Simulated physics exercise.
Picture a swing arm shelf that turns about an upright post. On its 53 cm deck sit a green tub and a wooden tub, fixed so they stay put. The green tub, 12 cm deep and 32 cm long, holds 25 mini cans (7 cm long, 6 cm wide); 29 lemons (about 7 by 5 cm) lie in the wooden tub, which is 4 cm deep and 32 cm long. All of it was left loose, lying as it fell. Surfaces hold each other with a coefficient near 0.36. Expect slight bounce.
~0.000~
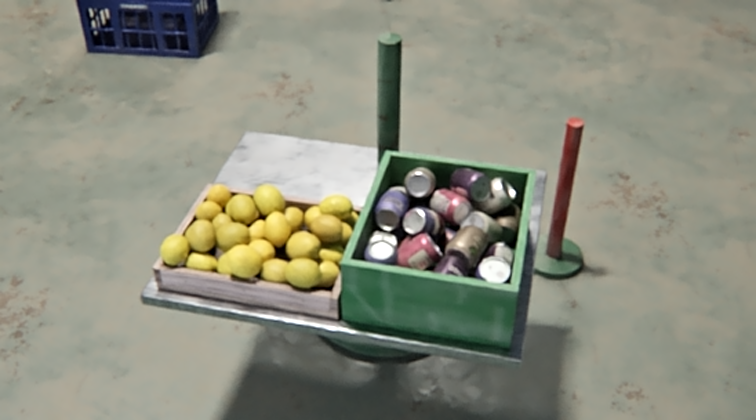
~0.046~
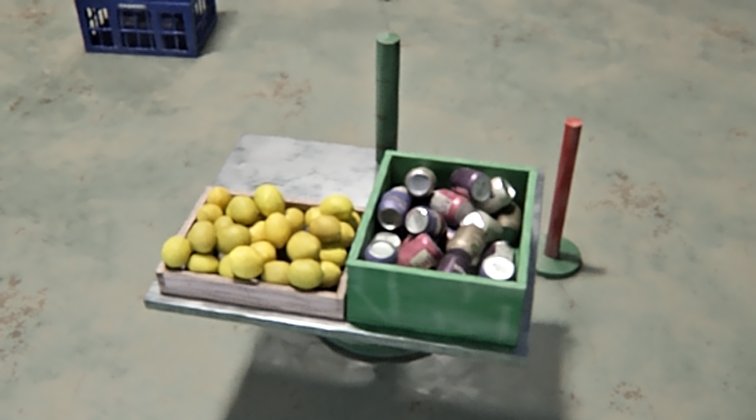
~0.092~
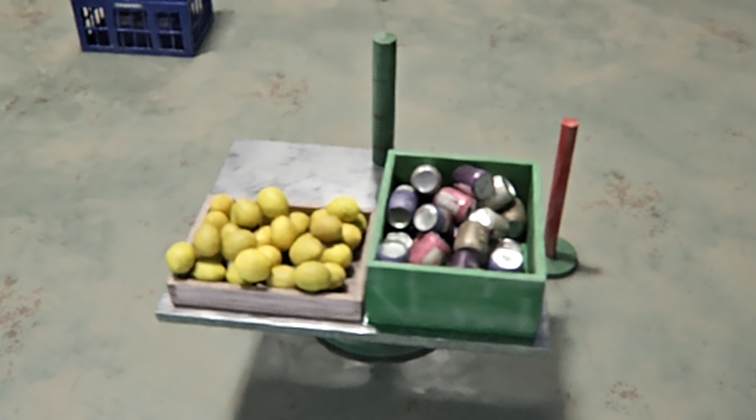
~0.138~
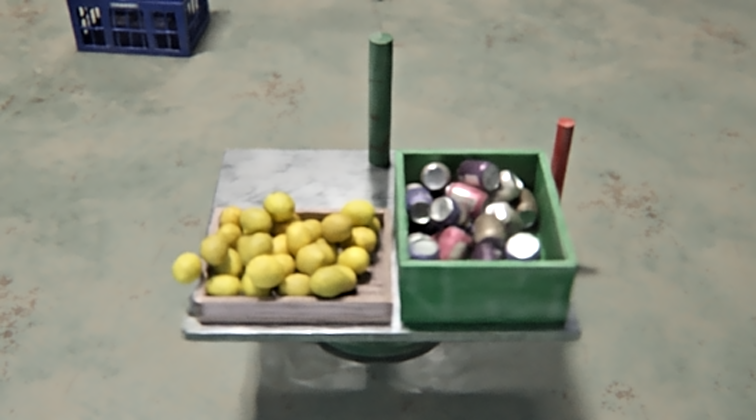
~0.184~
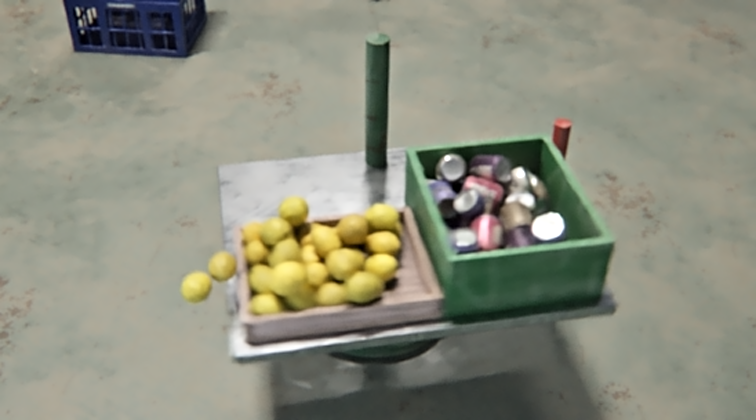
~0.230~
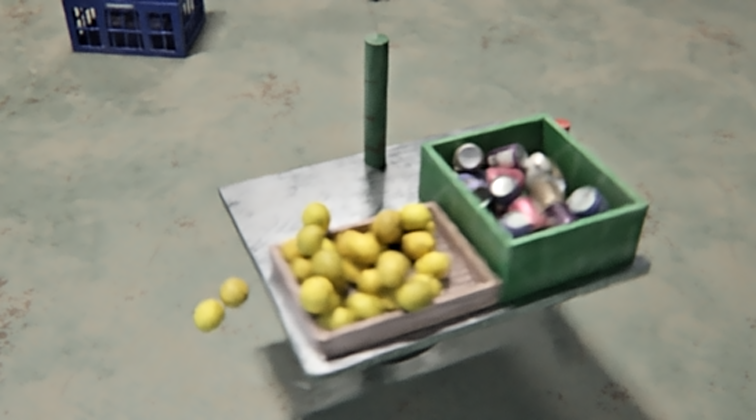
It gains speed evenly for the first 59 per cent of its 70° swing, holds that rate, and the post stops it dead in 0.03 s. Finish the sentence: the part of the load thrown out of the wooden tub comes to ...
... more than one in six pieces.
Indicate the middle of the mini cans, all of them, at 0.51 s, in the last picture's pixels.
Their middle is at about (542, 143).
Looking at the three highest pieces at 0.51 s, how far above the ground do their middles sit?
Mean height: Some 64 cm.
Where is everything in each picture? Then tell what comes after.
In the first picture (each is followed by its nearest rim corner in this view), wooden tub, (331, 295); green tub, (515, 285); turned through 0°; none out.
The second picture shows wooden tub, (336, 296); green tub, (522, 283); turned through 1°.
The third picture shows wooden tub, (354, 298); green tub, (541, 275); turned through 6°.
The fourth picture shows wooden tub, (387, 299); green tub, (572, 261); turned through 13°; 1 out, the lowest lemon at (188, 269).
The fifth picture shows wooden tub, (434, 296); green tub, (609, 237); turned through 23°; 2 out, the lowest lemon at (197, 288).
The sixth picture shows wooden tub, (492, 283); green tub, (642, 201); turned through 37°; 2 out, the lowest lemon at (210, 316).
After 0.31 s, the shelf hits the red post.
After 0.39 s, green tub 25 in, 0 out and wooden tub 21 in, 8 out.
After 0.51 s, green tub 24 in, 1 out and wooden tub 20 in, 9 out.
After 0.73 s, green tub 24 in, 1 out and wooden tub 20 in, 9 out.
Final count (at 1.17 s), green tub 24 in, 1 out and wooden tub 20 in, 9 out. Asked share, 9 of 29, 31 per cent.
